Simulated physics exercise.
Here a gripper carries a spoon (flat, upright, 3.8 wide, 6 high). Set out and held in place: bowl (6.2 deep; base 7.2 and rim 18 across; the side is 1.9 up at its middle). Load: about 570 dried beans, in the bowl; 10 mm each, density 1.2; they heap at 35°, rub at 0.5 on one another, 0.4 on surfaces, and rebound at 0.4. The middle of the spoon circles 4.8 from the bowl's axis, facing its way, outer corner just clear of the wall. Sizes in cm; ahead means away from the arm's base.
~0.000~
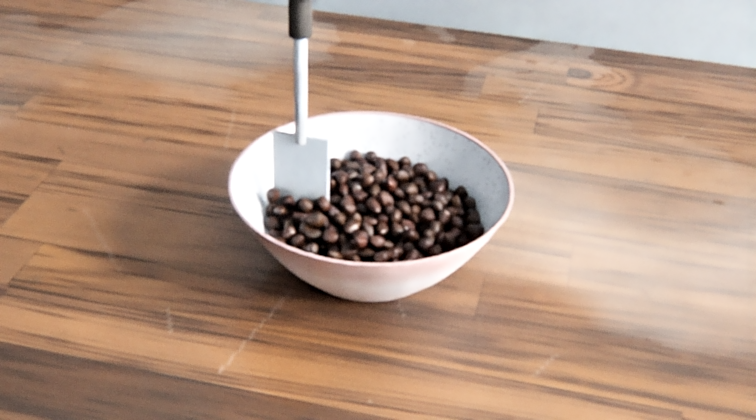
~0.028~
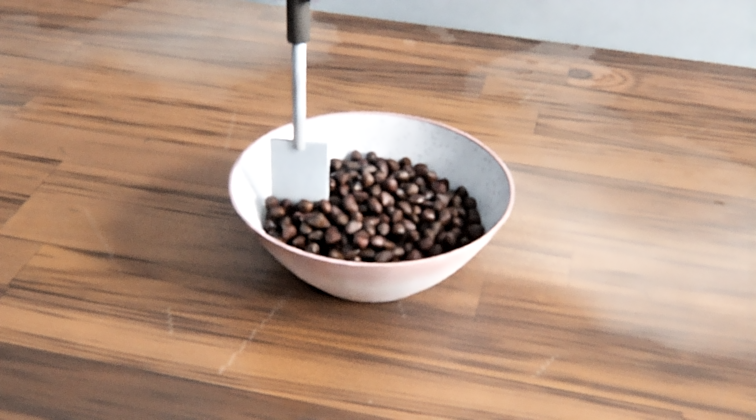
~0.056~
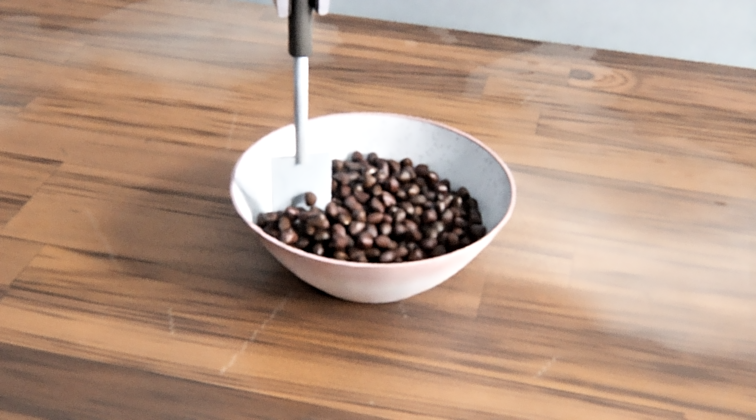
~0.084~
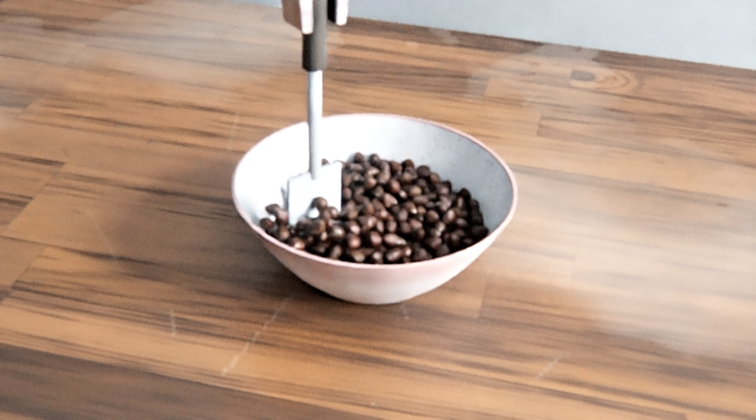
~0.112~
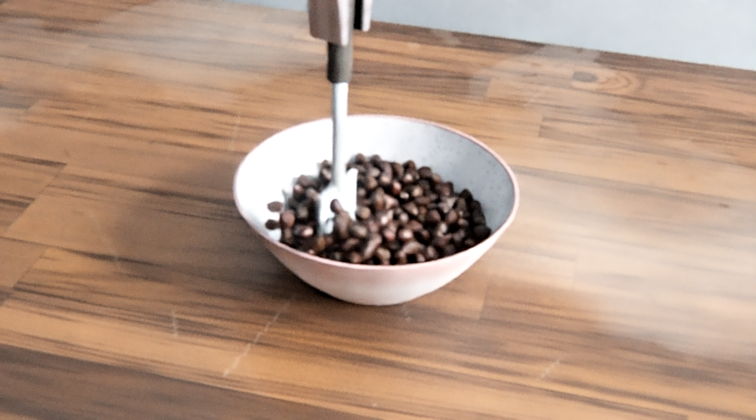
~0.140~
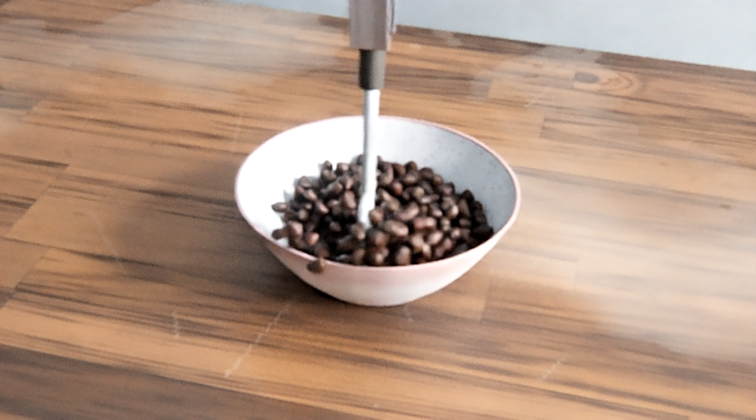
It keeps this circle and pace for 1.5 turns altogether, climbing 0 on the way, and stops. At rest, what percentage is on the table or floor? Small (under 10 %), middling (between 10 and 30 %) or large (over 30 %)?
A large share, over 30 %, ends on the table or floor.
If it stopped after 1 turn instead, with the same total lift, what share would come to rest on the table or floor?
Then about 30 per cent.
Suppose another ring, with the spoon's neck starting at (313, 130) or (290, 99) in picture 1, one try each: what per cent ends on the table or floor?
Some 35 and 25 per cent.
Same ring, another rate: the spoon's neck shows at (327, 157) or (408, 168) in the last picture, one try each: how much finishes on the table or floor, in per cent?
About 25 and 45 per cent.
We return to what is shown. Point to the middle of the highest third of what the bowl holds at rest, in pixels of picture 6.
Around (435, 211).
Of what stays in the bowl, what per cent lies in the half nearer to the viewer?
Roughly 40 per cent.
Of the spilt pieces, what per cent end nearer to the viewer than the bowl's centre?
Some 50 per cent.
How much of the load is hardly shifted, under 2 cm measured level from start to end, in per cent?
Roughly 25 per cent.
After 0.36 s, 267° round, highest piece 11 above the table; 469 in the bowl, 55 on the table or floor, 43 in flight or on the tool.
After 0.57 s, 78° round, highest piece 9 above the table; 388 in the bowl, 152 on the table or floor, 27 in flight or on the tool.
After 0.88 s, 180° round, highest piece 6 above the table; 344 in the bowl, 223 on the table or floor.
After 1.58 s, 180° round, highest piece 6 above the table; 344 in the bowl, 223 on the table or floor.
In the end, 344 in the bowl, 223 on the table or floor. That is 39 % on the table or floor.
